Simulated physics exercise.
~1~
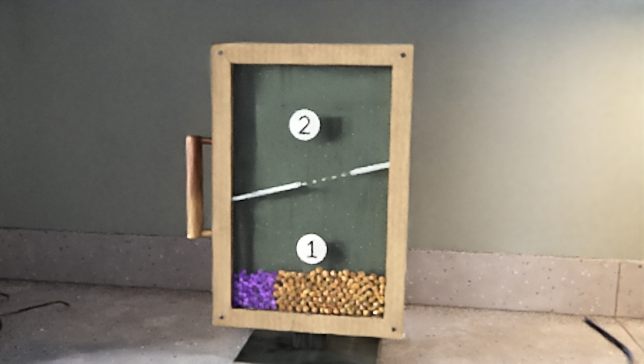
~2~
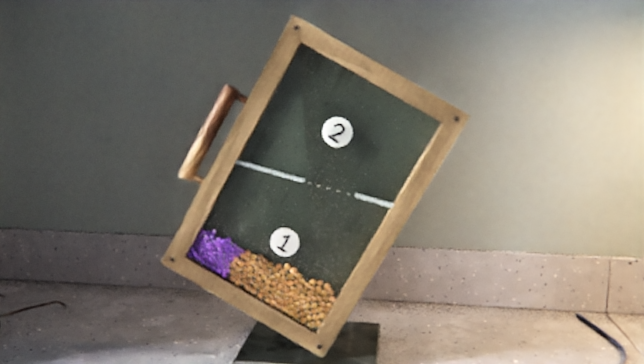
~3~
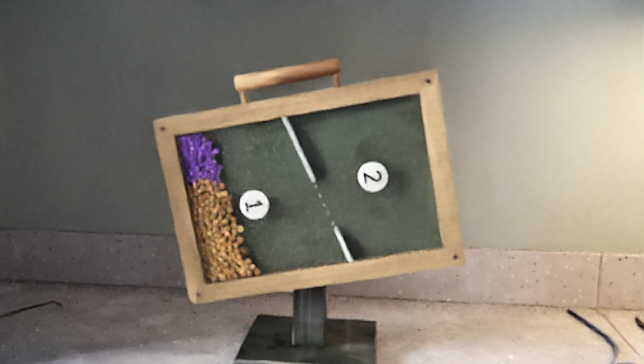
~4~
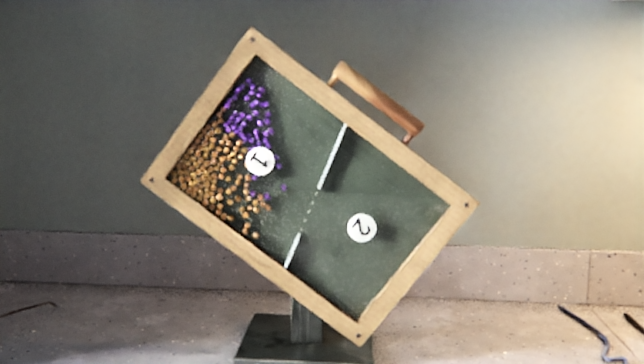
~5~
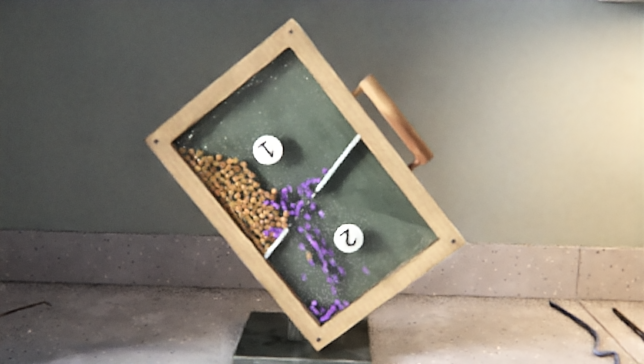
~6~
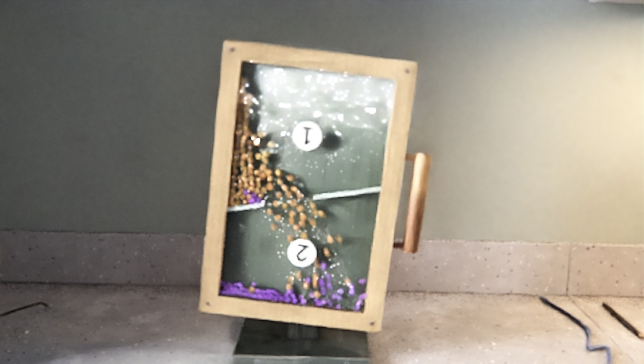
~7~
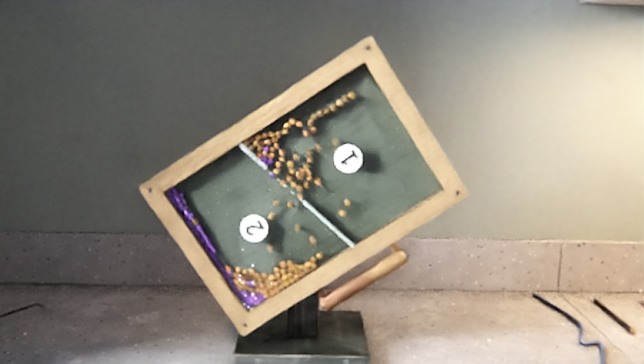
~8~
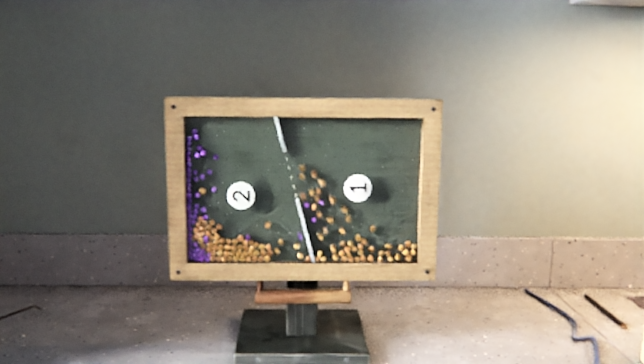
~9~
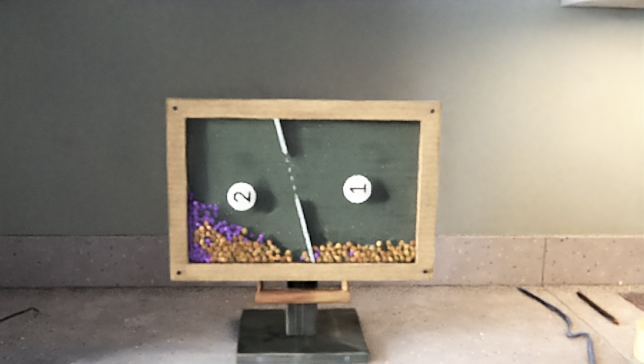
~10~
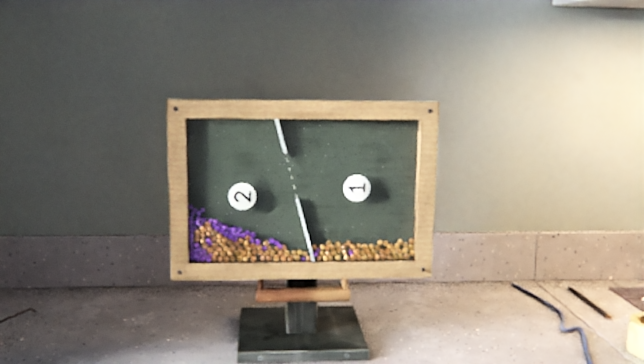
On a countertop against a gray wall, a wood-framed case of orange-brown and smaller purple beads turns clockwise on its stand, spilling beads through the gap between two numbered chambers, and stops on its side with most beads, including nearly all the purple ones, in chamber two at left.
